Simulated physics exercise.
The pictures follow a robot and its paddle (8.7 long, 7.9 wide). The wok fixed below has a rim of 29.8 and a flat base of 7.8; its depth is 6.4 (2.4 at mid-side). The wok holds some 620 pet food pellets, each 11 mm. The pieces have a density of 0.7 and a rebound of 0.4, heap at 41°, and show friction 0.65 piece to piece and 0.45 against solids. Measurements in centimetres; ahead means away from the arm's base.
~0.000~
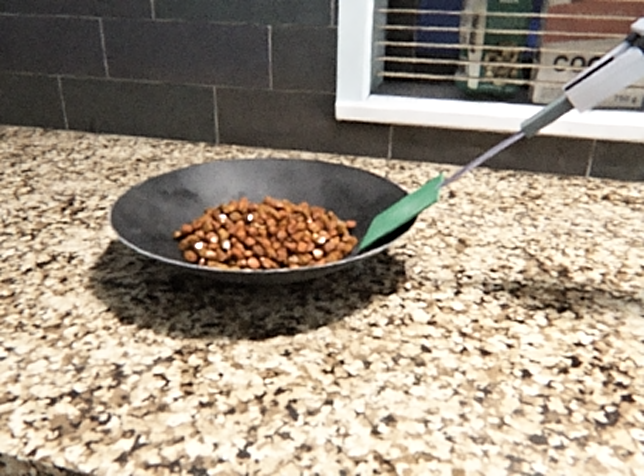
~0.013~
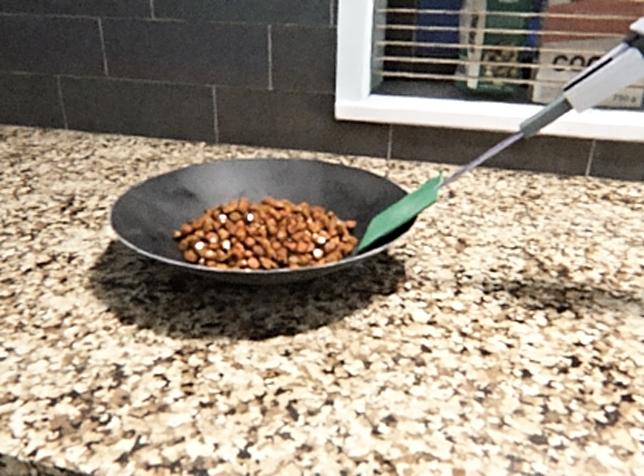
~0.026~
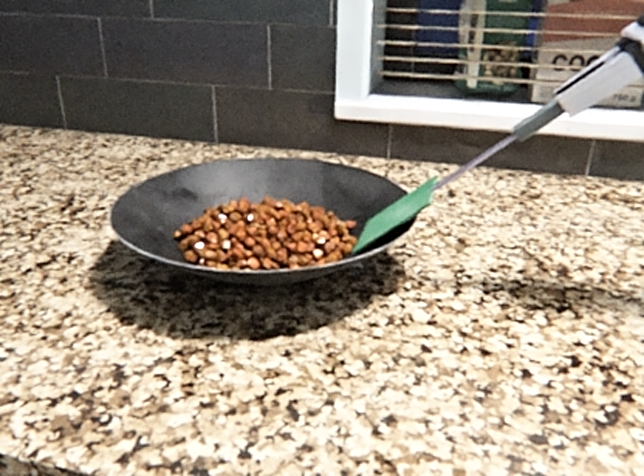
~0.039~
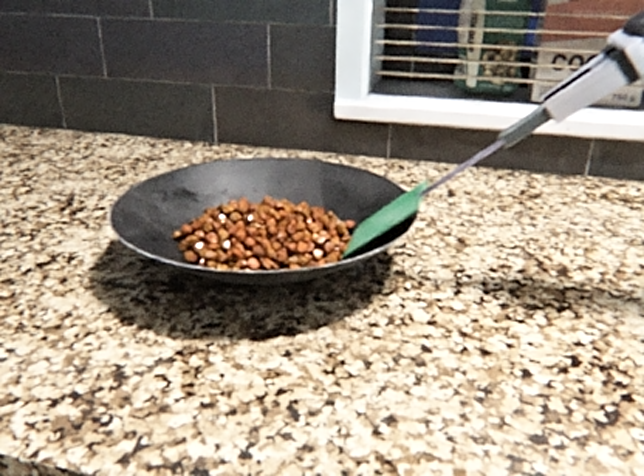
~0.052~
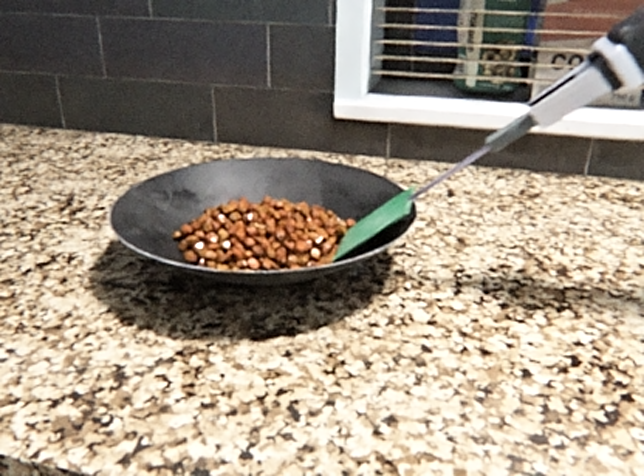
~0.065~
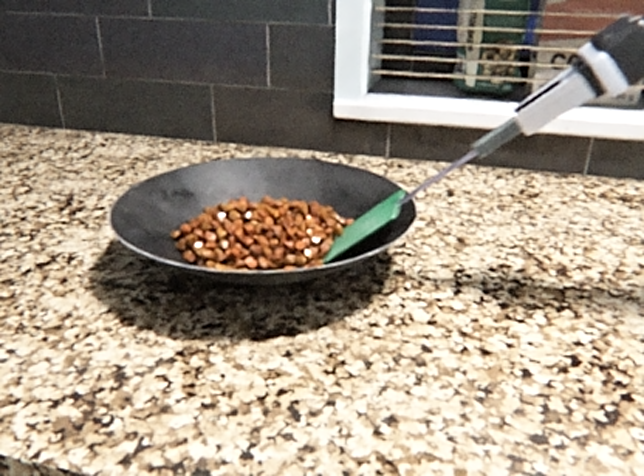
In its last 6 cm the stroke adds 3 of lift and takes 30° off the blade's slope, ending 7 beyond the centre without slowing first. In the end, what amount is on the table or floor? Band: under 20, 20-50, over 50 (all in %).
Under 20 %.
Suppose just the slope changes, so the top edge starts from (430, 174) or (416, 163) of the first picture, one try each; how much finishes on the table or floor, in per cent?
Some 10 and 15 per cent.
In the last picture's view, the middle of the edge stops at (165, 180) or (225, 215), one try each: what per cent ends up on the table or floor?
Around 45 per cent for the first try and 0 per cent for the second.
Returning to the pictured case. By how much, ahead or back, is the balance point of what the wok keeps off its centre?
Ahead, by about 6.0 cm.
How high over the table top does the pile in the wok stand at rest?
Top of the heap: Roughly 8.5 cm above the table top.
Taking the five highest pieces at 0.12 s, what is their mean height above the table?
About 6 cm.
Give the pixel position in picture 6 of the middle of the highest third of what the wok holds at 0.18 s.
About pixel (195, 202).
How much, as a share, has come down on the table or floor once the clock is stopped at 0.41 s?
Roughly 10 per cent.
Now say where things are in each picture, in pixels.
The first picture shows paddle top edge at (441, 186), sloping 41°; upper third of the load around (262, 226), from x 180 to 350, top at y 200; 615 in the wok.
The second picture shows paddle top edge at (440, 186), sloping 41°; upper third of the load around (262, 226), from x 180 to 350, top at y 200.
The third picture shows paddle top edge at (434, 189), sloping 41°; upper third of the load around (262, 226), from x 180 to 350, top at y 200.
The fourth picture shows paddle top edge at (423, 194), sloping 41°; upper third of the load around (262, 226), from x 180 to 350, top at y 200.
The fifth picture shows paddle top edge at (411, 198), sloping 41°; upper third of the load around (263, 225), from x 180 to 350, top at y 200.
The sixth picture shows paddle top edge at (400, 203), sloping 41°; upper third of the load around (260, 225), from x 175 to 350, top at y 200; 615 in the wok.
By 0.12 s, sloping 41°, highest piece 6 above the table; 615 in the wok.
By 0.18 s, sloping 31°, highest piece 8 above the table; 614 in the wok, 1 on the blade or in flight.
By 0.41 s, sloping 11°, highest piece 8 above the table; 541 in the wok, 60 on the table or floor, 14 on the blade or in flight.
By 1.46 s, sloping 11°, highest piece 8 above the table; 536 in the wok, 79 on the table or floor.
Final count, 536 in the wok, 79 on the table or floor. That is 13 % on the table or floor.
